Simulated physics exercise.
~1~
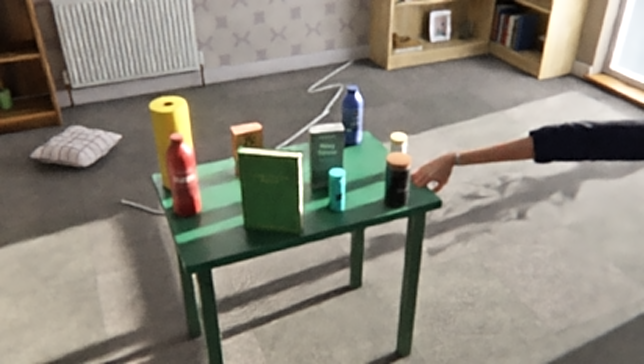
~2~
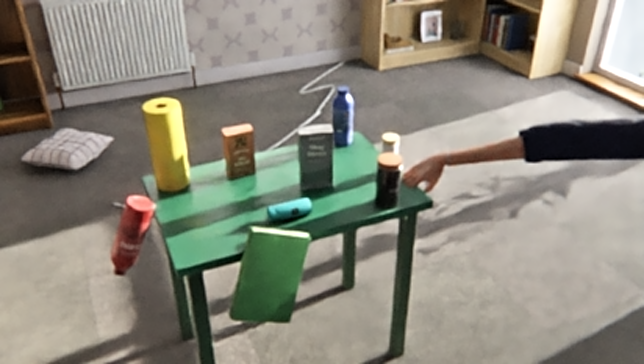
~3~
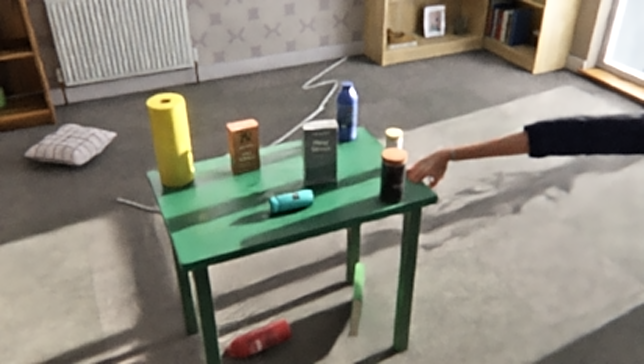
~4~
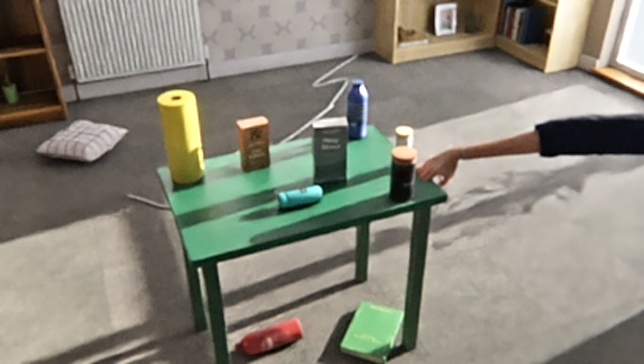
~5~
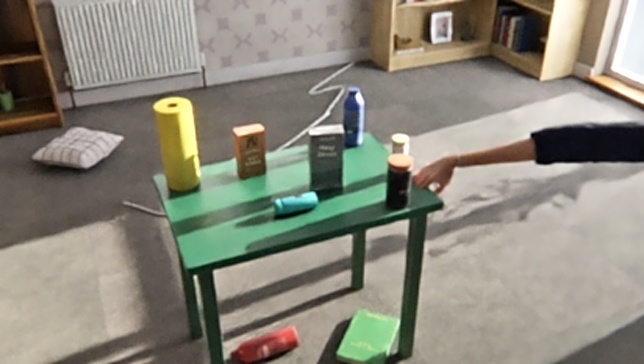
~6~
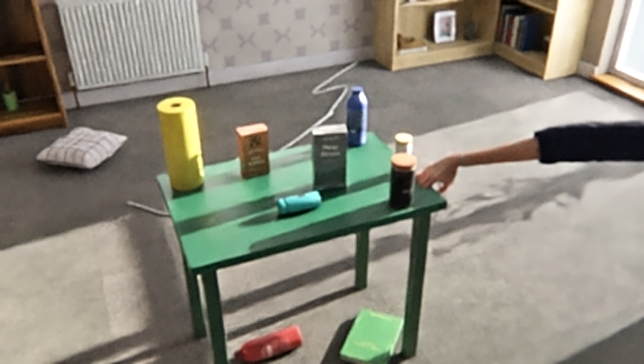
A small green table stands on grey carpet, seen from slightly above by a gently swaying camera, with a hand gripping its right corner and a radiator and bookcases behind. On top are a yellow roll, a red bottle, and a green book at the left and front, with orange and grey packets, a turquoise shaker, a blue bottle, a white shaker and a black jar. The red bottle and green book tumble off the edge, while the turquoise shaker topples onto its side. Both fallen things end lying on the carpet, and everything else stays upright in place.
